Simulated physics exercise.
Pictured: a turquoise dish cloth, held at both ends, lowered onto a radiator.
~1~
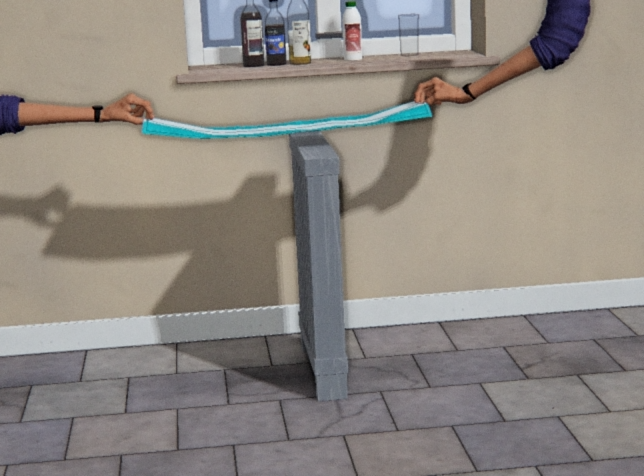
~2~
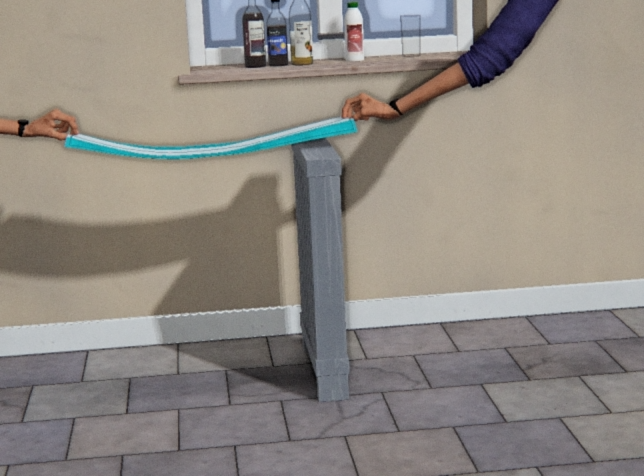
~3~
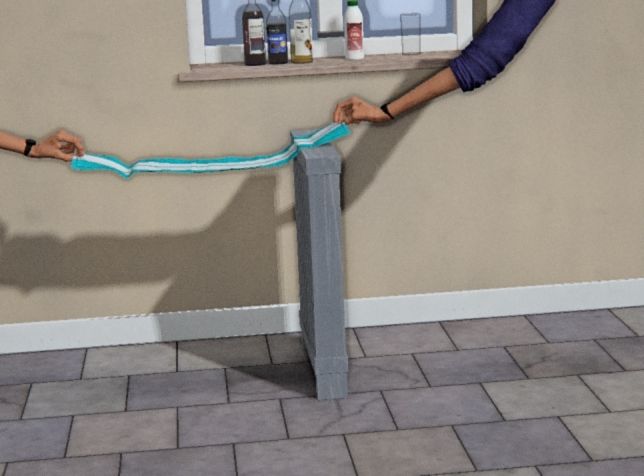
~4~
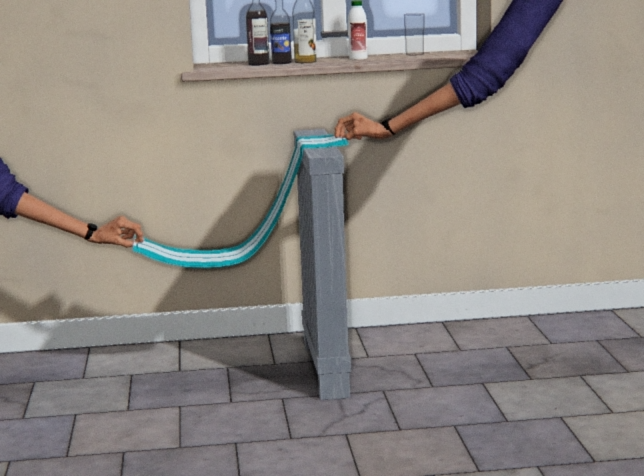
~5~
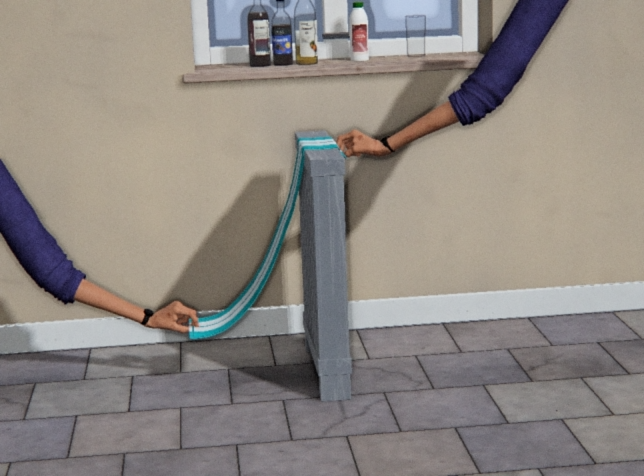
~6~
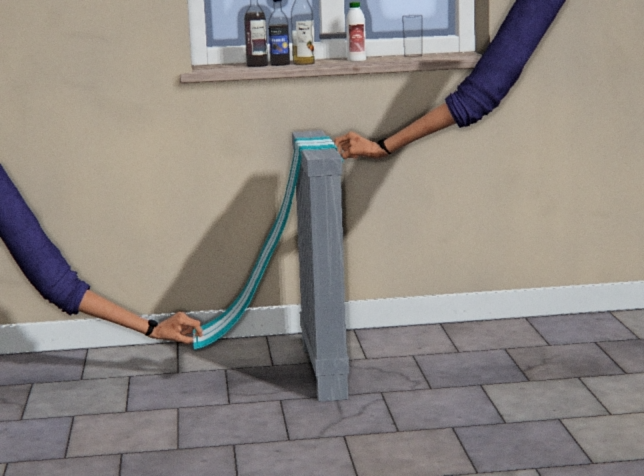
We see two hands holding a turquoise cloth by its ends above a narrow grey upright block; they shift it left and lay it across the top, then the left hand draws its end down low beside the block.
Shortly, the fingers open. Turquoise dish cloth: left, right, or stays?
Most likely it is going to come off on the left.
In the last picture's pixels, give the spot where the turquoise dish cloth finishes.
(278, 376), or nearly so.
Then, 0.38 s after the last picture, dish cloth clear of the top and falling near (271, 316).
Then, 0.62 s after the last picture, dish cloth in a heap on the floor near (277, 375).
At rest, dish cloth in a heap on the floor near (278, 375). The turquoise dish cloth drops leftwards.
